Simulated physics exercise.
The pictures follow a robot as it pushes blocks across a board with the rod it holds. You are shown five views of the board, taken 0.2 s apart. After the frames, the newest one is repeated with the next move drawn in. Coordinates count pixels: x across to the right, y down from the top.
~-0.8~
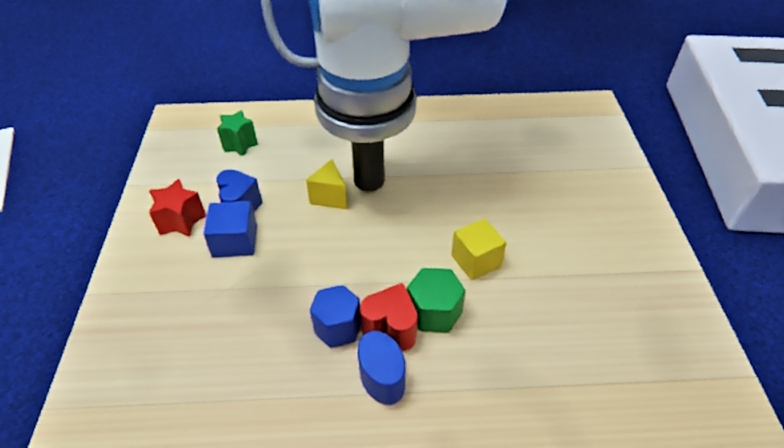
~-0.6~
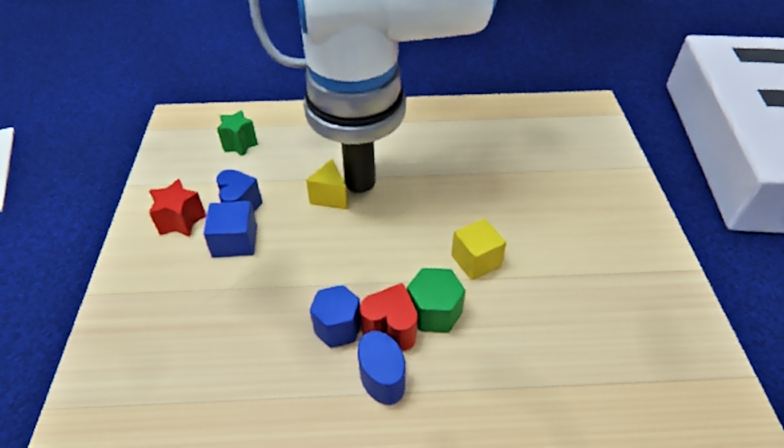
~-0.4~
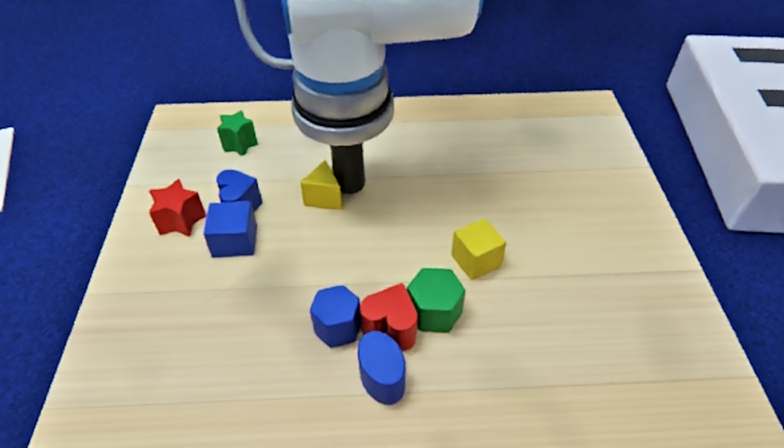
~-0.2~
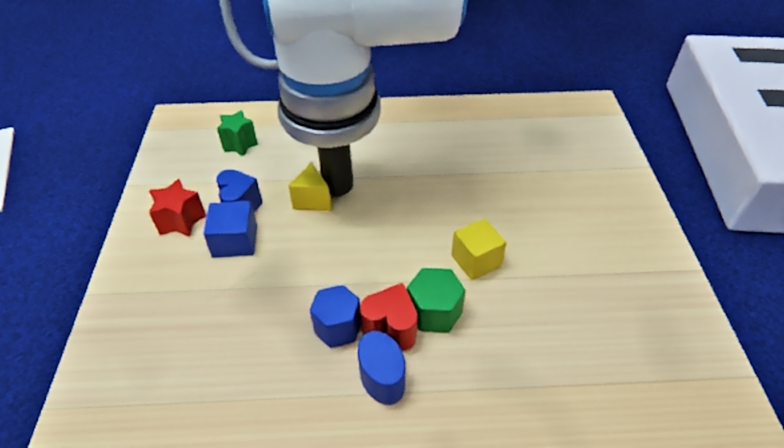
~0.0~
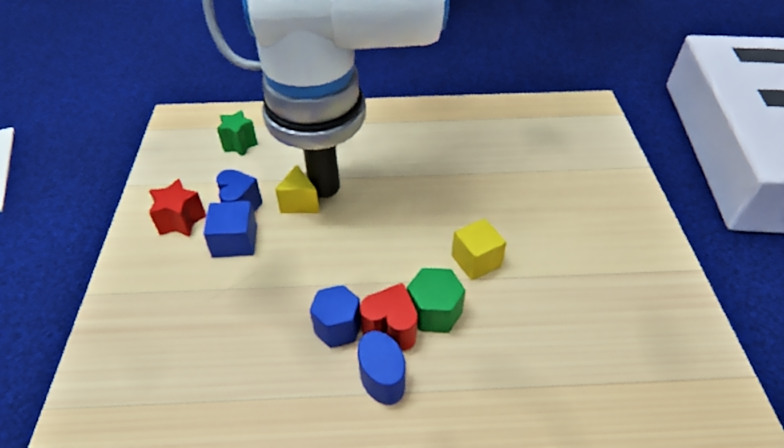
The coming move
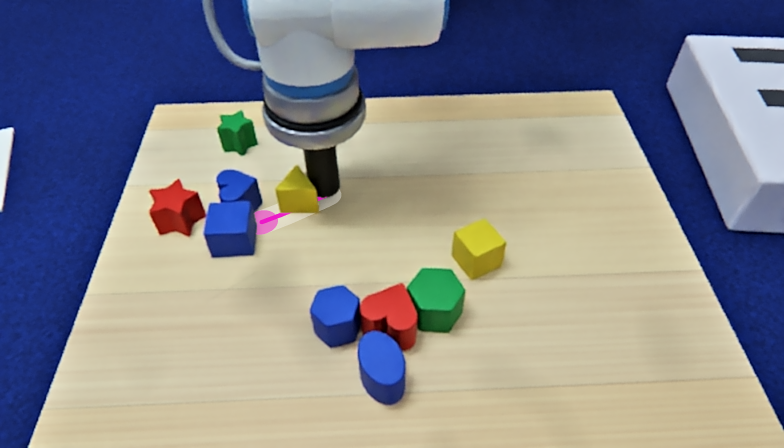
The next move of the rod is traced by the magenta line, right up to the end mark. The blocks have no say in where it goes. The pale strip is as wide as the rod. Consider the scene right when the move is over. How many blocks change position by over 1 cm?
My count: 3 or more.
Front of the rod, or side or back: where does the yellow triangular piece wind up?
The rod still has the yellow triangular piece in front of it when the path ends.
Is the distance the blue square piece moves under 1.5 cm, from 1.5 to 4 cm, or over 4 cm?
Result: 1.5-4 cm.
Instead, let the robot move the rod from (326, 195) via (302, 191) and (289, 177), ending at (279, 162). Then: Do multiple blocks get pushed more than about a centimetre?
No, it doesn't check out.
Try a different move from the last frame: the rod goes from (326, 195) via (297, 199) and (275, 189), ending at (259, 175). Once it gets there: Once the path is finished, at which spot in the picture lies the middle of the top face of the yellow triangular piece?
It ends at (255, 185).
The line goes from (326, 195) to (262, 222).
What follows on the original path. Halfway along, rod at (292, 201); yellow triangular piece at (260, 193), turned 15° clockwise.
At the end, rod at (259, 214); red star-shaped block unmoved; blue square piece at (203, 230), turned 35° anticlockwise; blue heart block at (218, 181), turned 40° clockwise; yellow triangular piece at (224, 202), turned 40° clockwise.
